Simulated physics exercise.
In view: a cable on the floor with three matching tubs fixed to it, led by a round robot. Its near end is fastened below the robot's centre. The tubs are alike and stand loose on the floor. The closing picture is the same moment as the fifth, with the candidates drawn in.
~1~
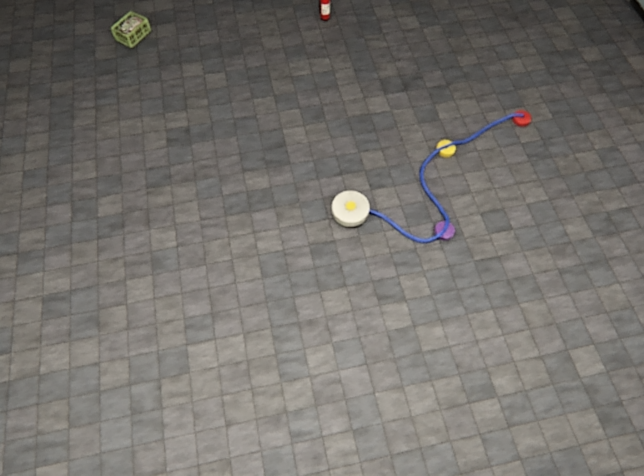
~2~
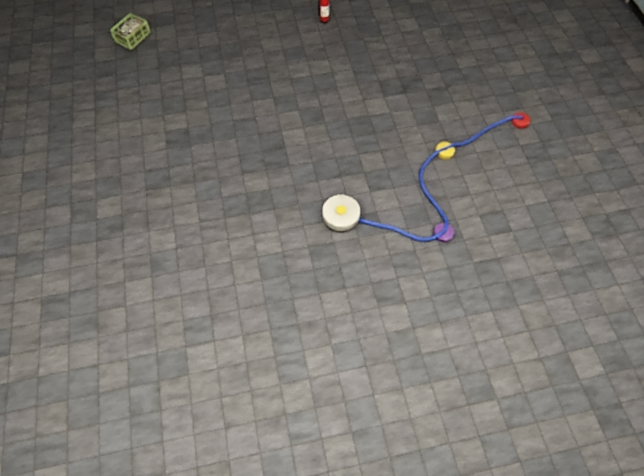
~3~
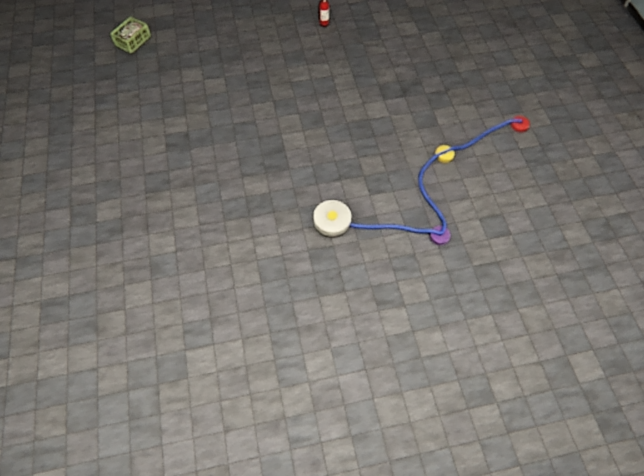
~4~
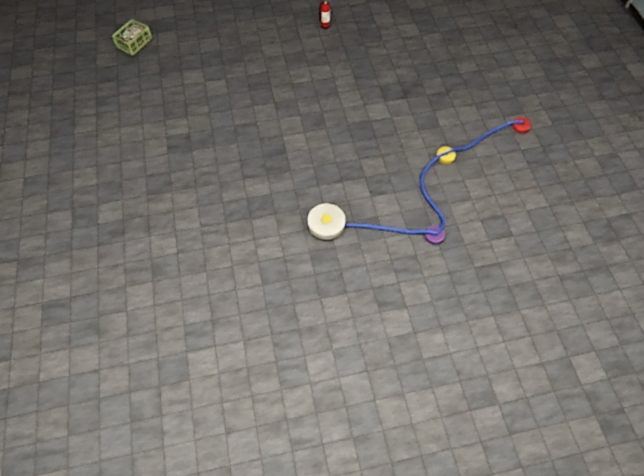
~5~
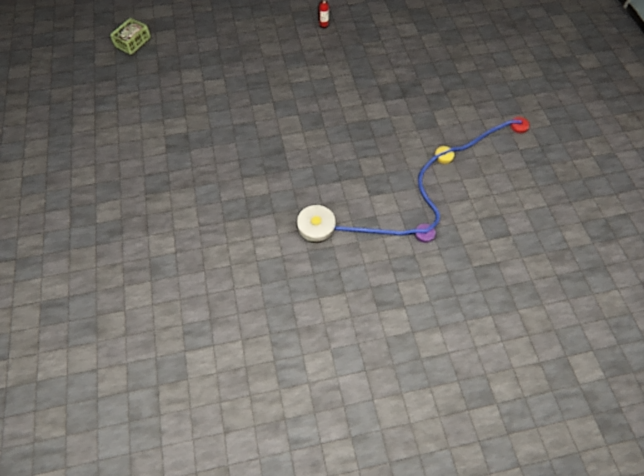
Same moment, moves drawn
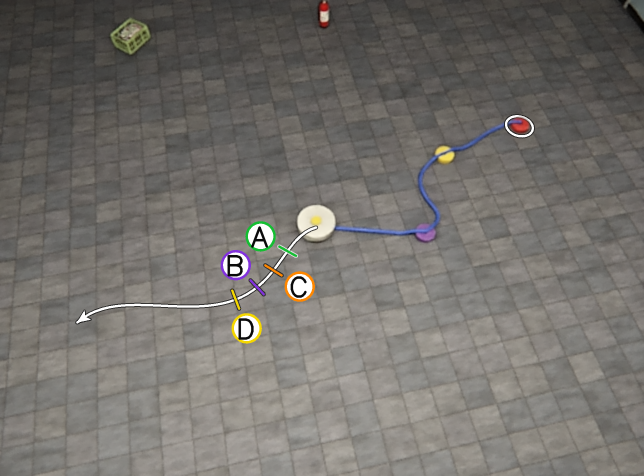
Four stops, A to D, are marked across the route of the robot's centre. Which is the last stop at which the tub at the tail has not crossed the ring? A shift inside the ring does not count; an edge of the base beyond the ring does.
No farther than C.
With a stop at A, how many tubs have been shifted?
By then, one.
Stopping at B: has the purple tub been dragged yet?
Yes.
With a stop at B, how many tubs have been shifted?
By then, three.
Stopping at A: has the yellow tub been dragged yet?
No.
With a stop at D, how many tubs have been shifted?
By then, three.
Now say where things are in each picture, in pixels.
The first frame shows robot (351, 209); red tub (522, 118); yellow tub (446, 148).
The second frame shows robot (341, 213); yellow tub (445, 150).
The third frame shows robot (332, 219); purple tub (440, 235); red tub (521, 123).
The fourth frame shows robot (326, 222); purple tub (435, 235); red tub (522, 125).
The fifth frame shows robot (316, 224); purple tub (425, 233); red tub (520, 124); yellow tub (445, 155).
On the marked copy, A at (288, 251); B at (257, 287); C at (273, 270); D at (236, 300); the ring at (519, 126); the route from (316, 227) via (216, 305) to (77, 323).
With C. Early on, robot (297, 236); red tub (520, 124); yellow tub (445, 155); purple tub (407, 231).
Further on, robot (285, 252); red tub (520, 124); yellow tub (445, 155); purple tub (392, 231).
At the end, robot (273, 267); red tub (520, 125); yellow tub (444, 157); purple tub (374, 228); the ringed tub at the far end is still in its ring.
As for the rest, A is safe but short; B drags the last tub to (509, 130); D drags the last tub to (493, 138).
